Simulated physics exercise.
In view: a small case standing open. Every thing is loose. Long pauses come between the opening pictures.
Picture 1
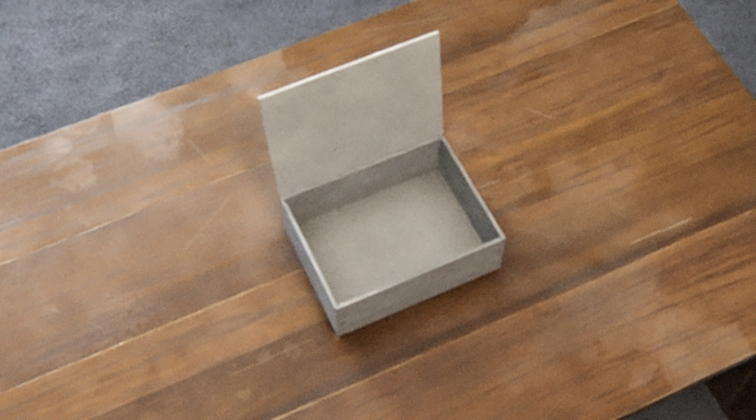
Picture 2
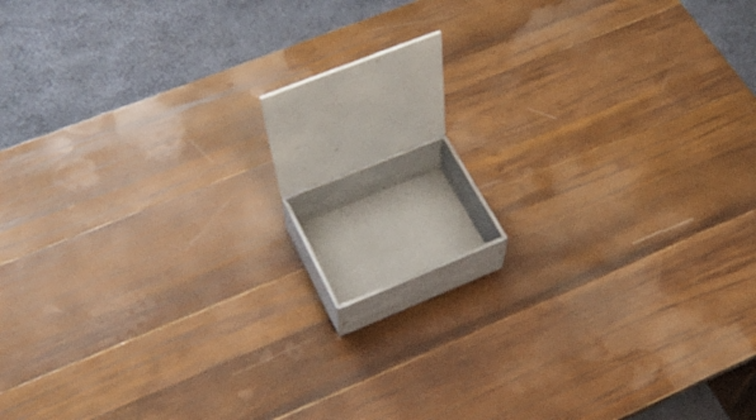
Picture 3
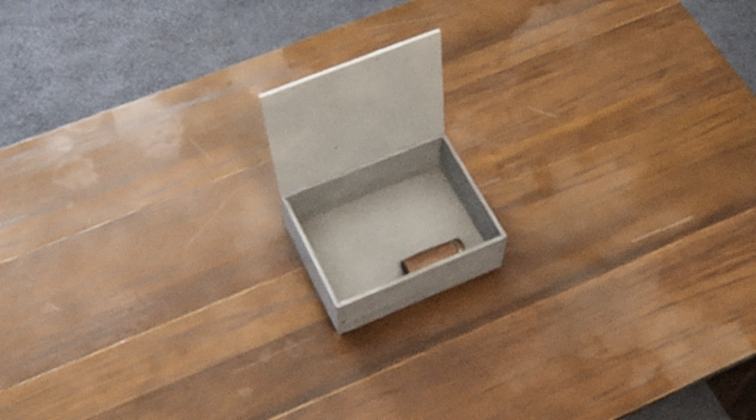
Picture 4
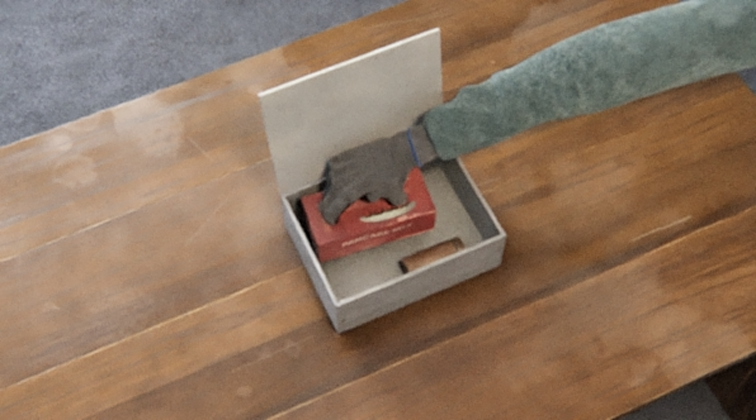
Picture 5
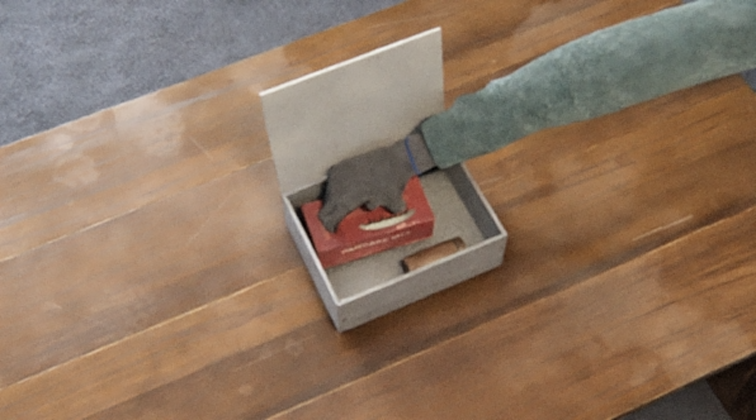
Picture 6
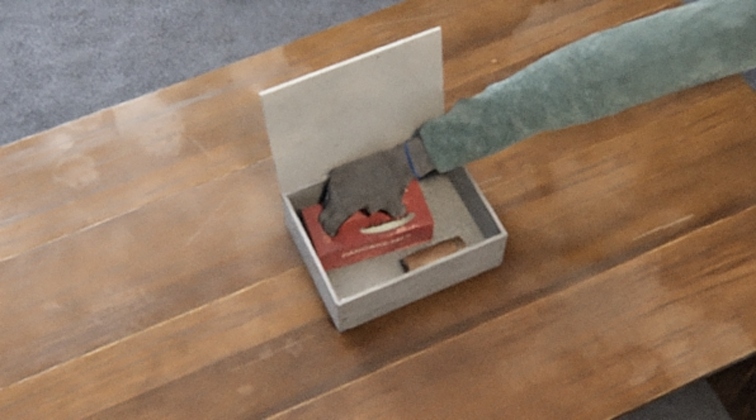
A gloved hand lowers a red carton into an open gray case behind a small brown object.
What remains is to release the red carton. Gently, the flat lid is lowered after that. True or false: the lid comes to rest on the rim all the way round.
True.
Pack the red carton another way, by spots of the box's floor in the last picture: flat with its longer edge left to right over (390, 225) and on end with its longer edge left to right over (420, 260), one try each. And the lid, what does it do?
So, first it fits down fine, then it won't go down.
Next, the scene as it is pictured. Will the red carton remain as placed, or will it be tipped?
By the end the red carton has kept its angle.
Then, 1.30 s on from there, lid 79° above the rim.
Then, 1.70 s on from there, lid 48° above the rim.
Then, 2.00 s on from there, lid 13° above the rim.
In the end, lid shut; both unmoved. At the end, from the last picture's camera, red carton near (368, 225).
